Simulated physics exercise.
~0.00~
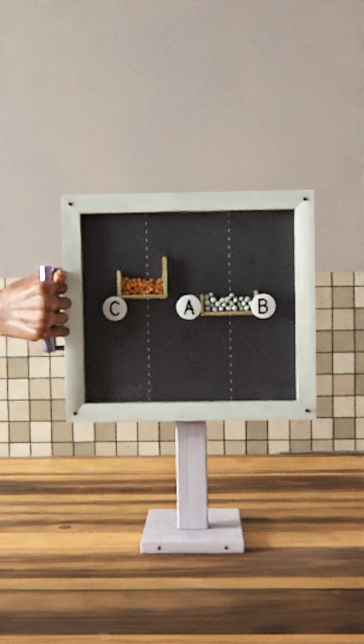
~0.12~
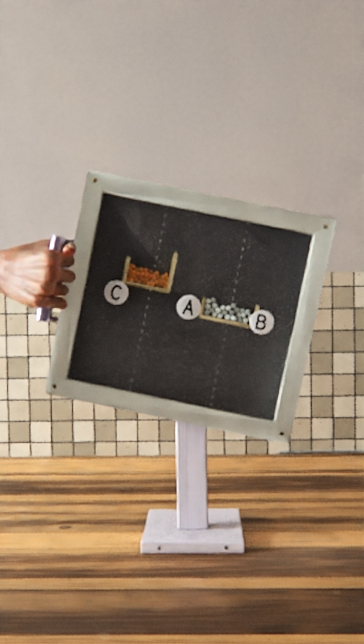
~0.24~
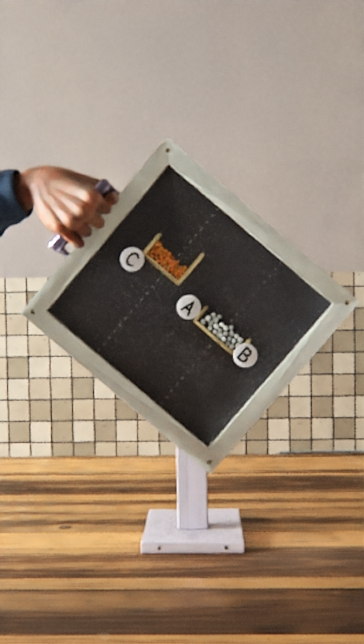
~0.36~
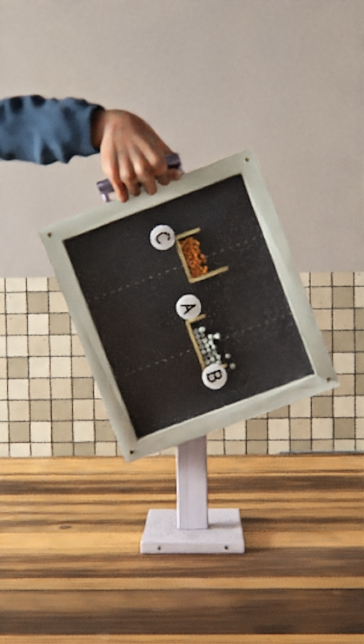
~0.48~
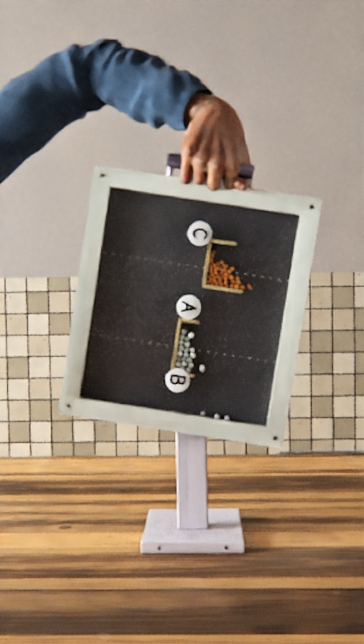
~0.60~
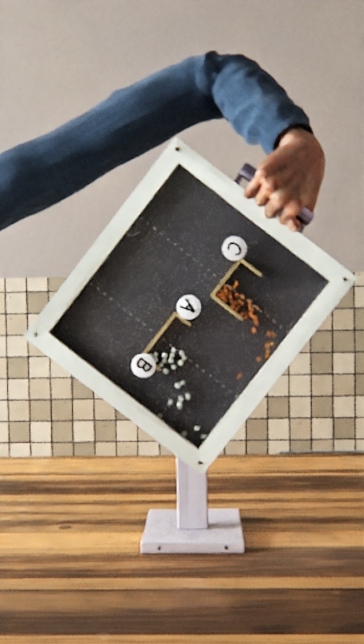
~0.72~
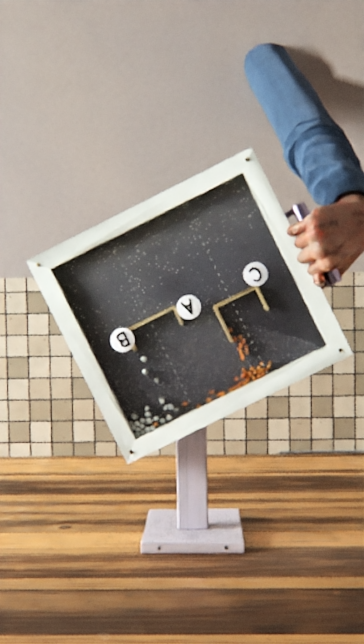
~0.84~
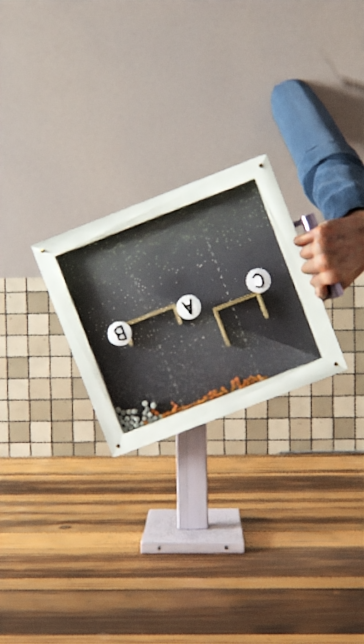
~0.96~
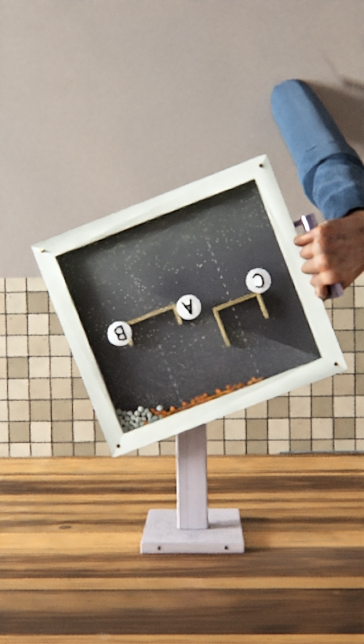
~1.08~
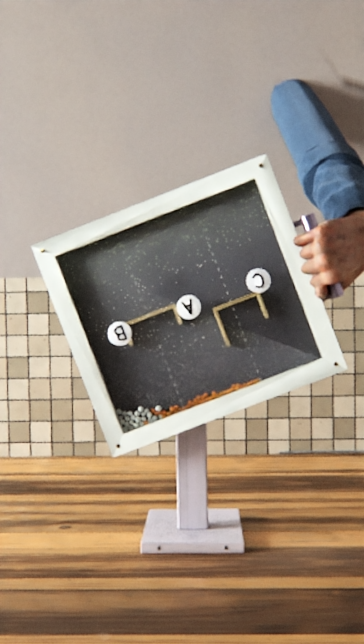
A square, pale-framed box with a dark face stands upright on a post above a striped wooden counter, seen straight on against a tiled wall. Inside, small orange pieces sit in a tray by the letter C at left, and whitish ones lie between A at the centre and B at right. A blue-sleeved arm turns the box clockwise by its side handle, and the pieces slide, then spill from both holders. They tumble to the lower edge as the box tips nearly upside down. It stops tilted, with whitish pieces heaped in the lower left corner and orange ones strewn alongside.
